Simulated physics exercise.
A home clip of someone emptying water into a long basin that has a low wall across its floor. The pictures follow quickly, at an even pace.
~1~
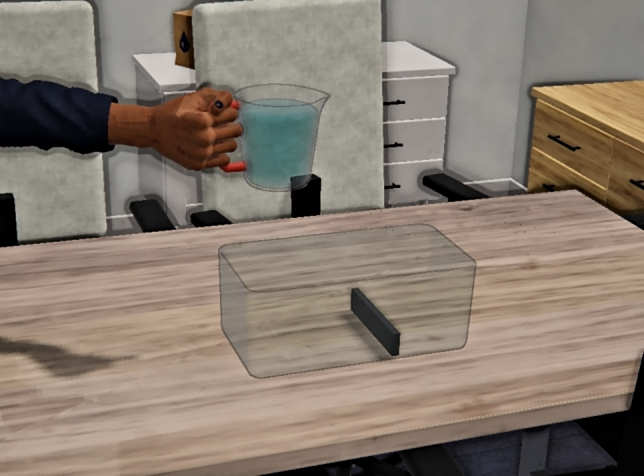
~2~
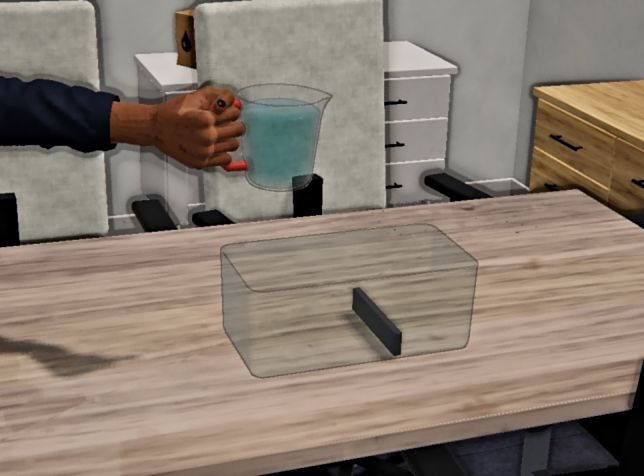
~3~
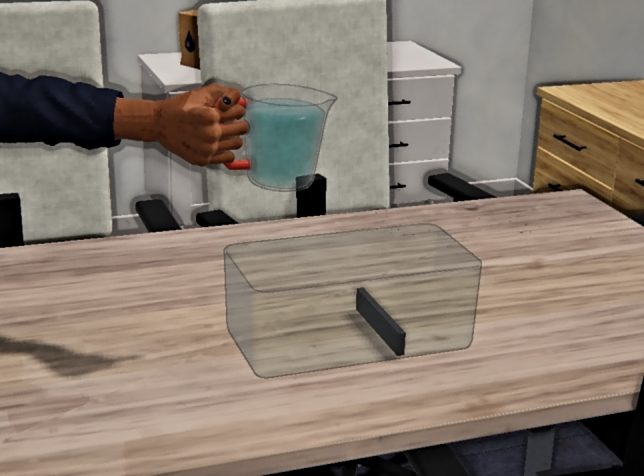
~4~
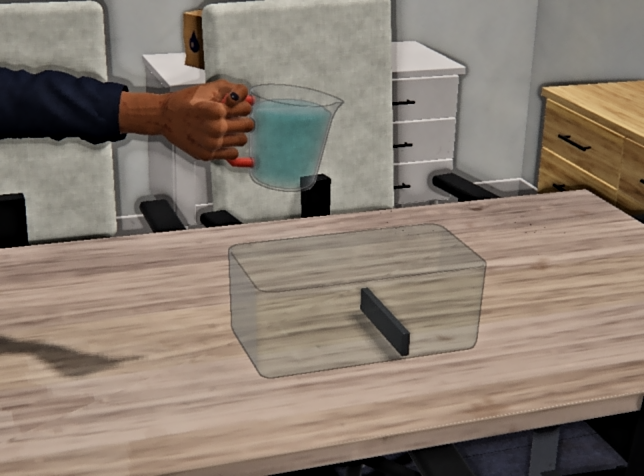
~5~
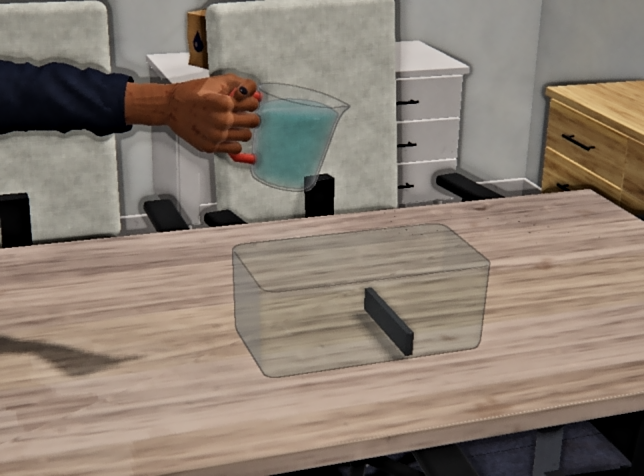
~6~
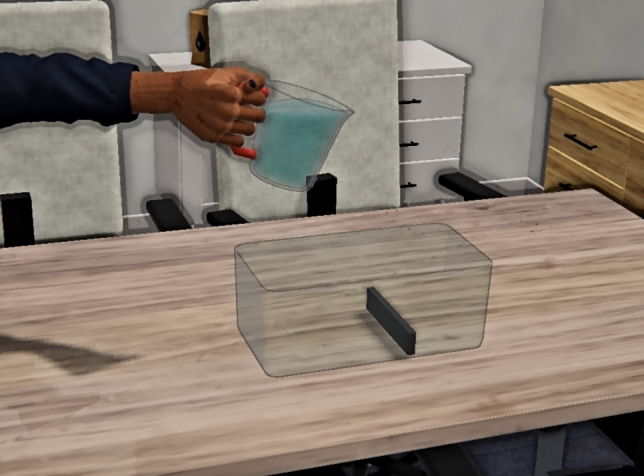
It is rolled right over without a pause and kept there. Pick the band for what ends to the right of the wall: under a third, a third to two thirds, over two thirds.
It comes to between a third and two thirds.
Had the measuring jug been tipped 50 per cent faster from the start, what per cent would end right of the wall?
Some 25 per cent.
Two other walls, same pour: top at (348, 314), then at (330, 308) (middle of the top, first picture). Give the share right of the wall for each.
Near 85 % and 95 %.
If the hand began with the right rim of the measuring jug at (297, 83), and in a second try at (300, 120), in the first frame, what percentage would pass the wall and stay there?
Near 10 % and 10 %.
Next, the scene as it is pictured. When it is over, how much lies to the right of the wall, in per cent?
About 45 per cent.
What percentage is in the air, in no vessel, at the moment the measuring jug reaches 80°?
Some 25 per cent.
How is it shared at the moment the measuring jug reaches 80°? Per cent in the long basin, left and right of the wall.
Left about 0, right about 5.
A moment on, the measuring jug is tipped on its side and 65 per cent is still to pour, 1 is left of the wall and 7 right of it.
Next, the measuring jug is tipped right over and 11 per cent is still to pour, 26 is left of the wall and 42 right of it.
Then the measuring jug is tipped right over and 0 per cent is still to pour, 53 is left of the wall and 45 right of it.
Later the measuring jug is tipped right over and 0 per cent is still to pour, 53 is left of the wall and 46 right of it.
In the end 53 per cent lies left of the wall, 46 right of it and 1 outside.
